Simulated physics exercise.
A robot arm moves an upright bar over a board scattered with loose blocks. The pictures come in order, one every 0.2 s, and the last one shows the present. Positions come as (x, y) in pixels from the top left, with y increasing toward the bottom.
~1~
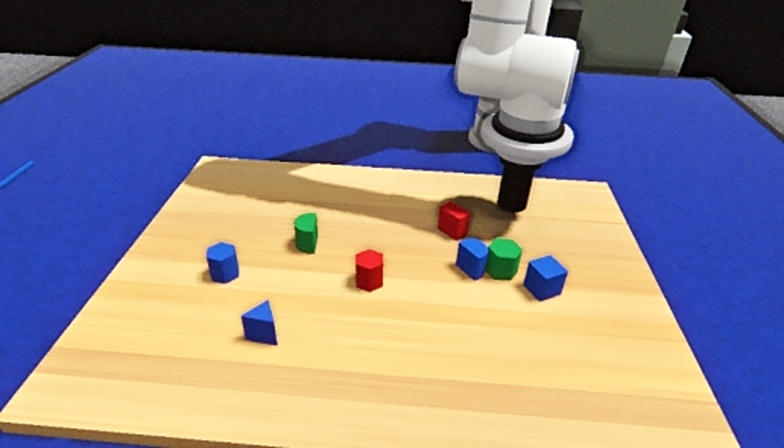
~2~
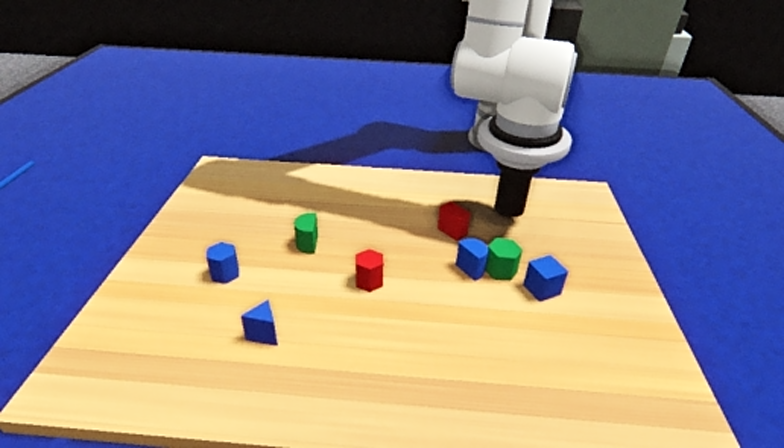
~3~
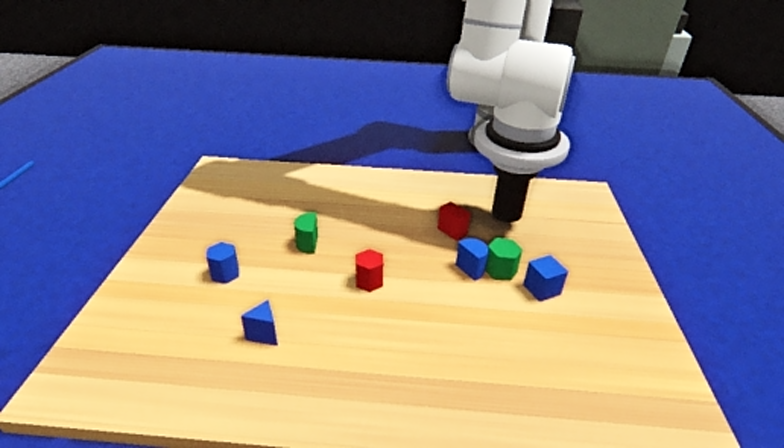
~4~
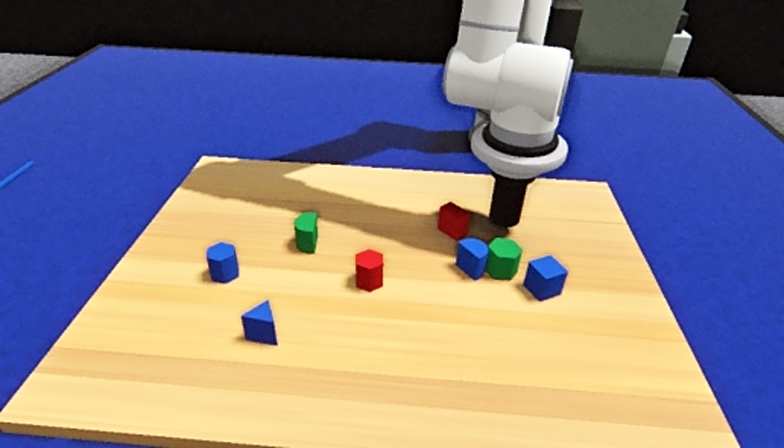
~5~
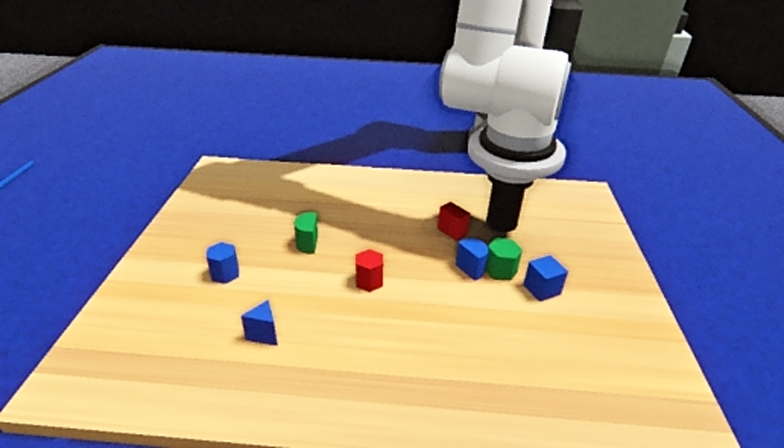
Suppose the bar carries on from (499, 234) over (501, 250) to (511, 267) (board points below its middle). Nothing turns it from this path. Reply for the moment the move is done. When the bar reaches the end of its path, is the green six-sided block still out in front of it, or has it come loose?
Carried ahead at the end.
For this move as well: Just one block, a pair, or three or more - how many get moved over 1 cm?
The count will be 1.
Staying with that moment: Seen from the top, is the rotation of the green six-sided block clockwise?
It seems so.
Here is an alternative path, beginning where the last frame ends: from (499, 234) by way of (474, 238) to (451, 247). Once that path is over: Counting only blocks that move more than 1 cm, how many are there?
The push moves one block more than 1 cm.
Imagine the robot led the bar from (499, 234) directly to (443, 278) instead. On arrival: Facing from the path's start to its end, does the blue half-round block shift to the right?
Going by the path, no.
On the path given first. Halfway along, bar at (504, 239); nothing pushed yet.
At the end, bar at (514, 256); green six-sided block at (508, 263), turned 30° clockwise; blue square piece still.
